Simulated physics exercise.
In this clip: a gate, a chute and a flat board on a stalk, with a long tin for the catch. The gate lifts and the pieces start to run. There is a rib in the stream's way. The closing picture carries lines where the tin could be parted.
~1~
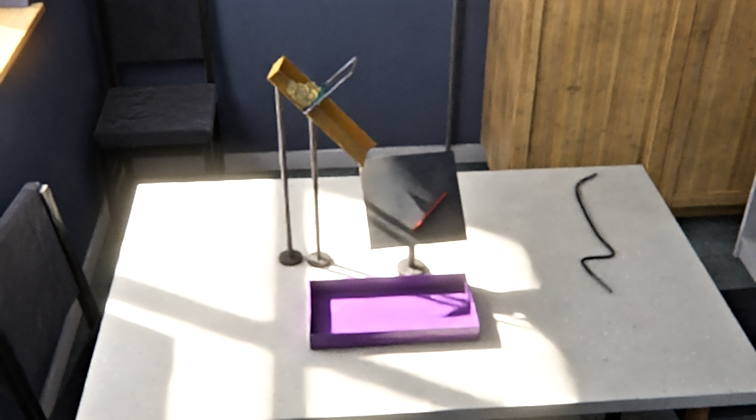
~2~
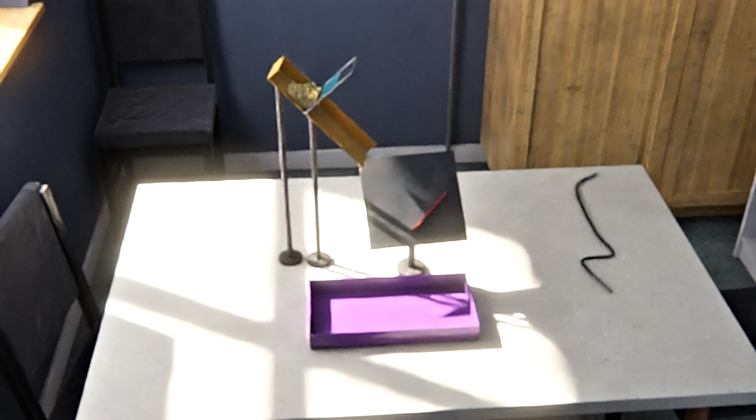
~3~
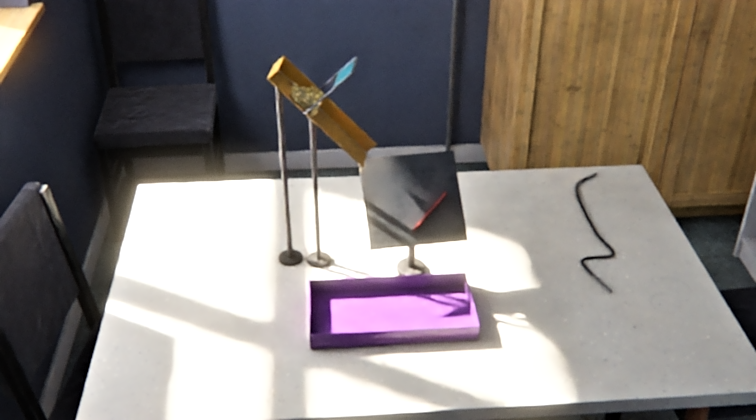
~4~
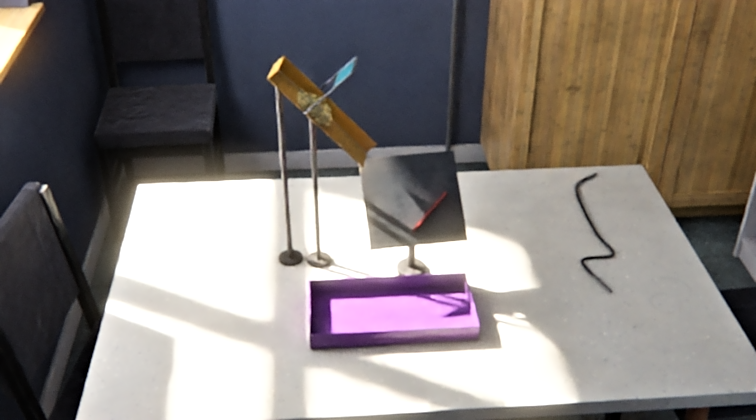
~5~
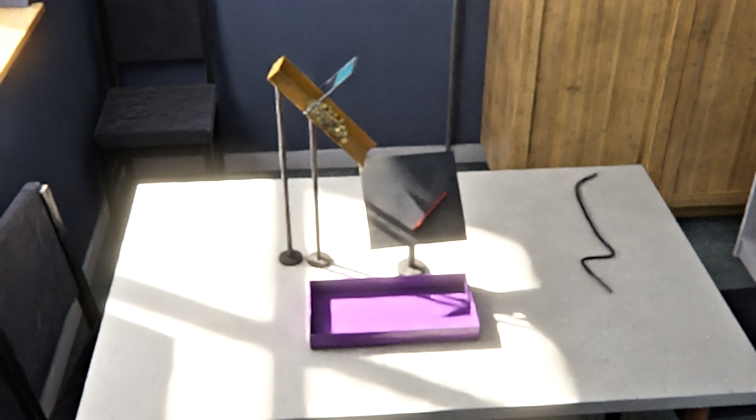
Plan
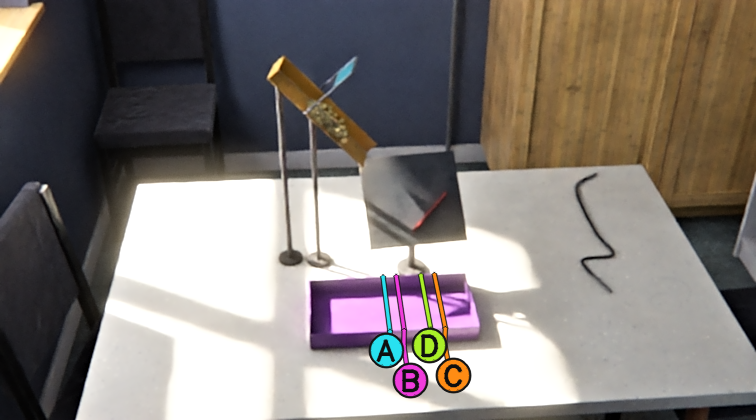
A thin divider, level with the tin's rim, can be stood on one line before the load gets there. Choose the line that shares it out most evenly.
Best: B.
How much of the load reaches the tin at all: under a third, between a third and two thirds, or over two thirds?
Over two thirds.
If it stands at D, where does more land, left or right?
Left.
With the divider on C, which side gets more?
Left.
On the marked copy, line A crosses the front rim at (389, 330); line B crosses the front rim at (404, 329); line C crosses the front rim at (445, 327); line D crosses the front rim at (430, 328).
For line A, of what is caught, a small share on the left of the divider, all but a few on the right.
For line B, of what is caught, close to half on the left of the divider, close to half on the right.
For line C, of what is caught, all but a few on the left of the divider, a small share on the right.
For line D, of what is caught, the bulk on the left of the divider, a small share on the right.
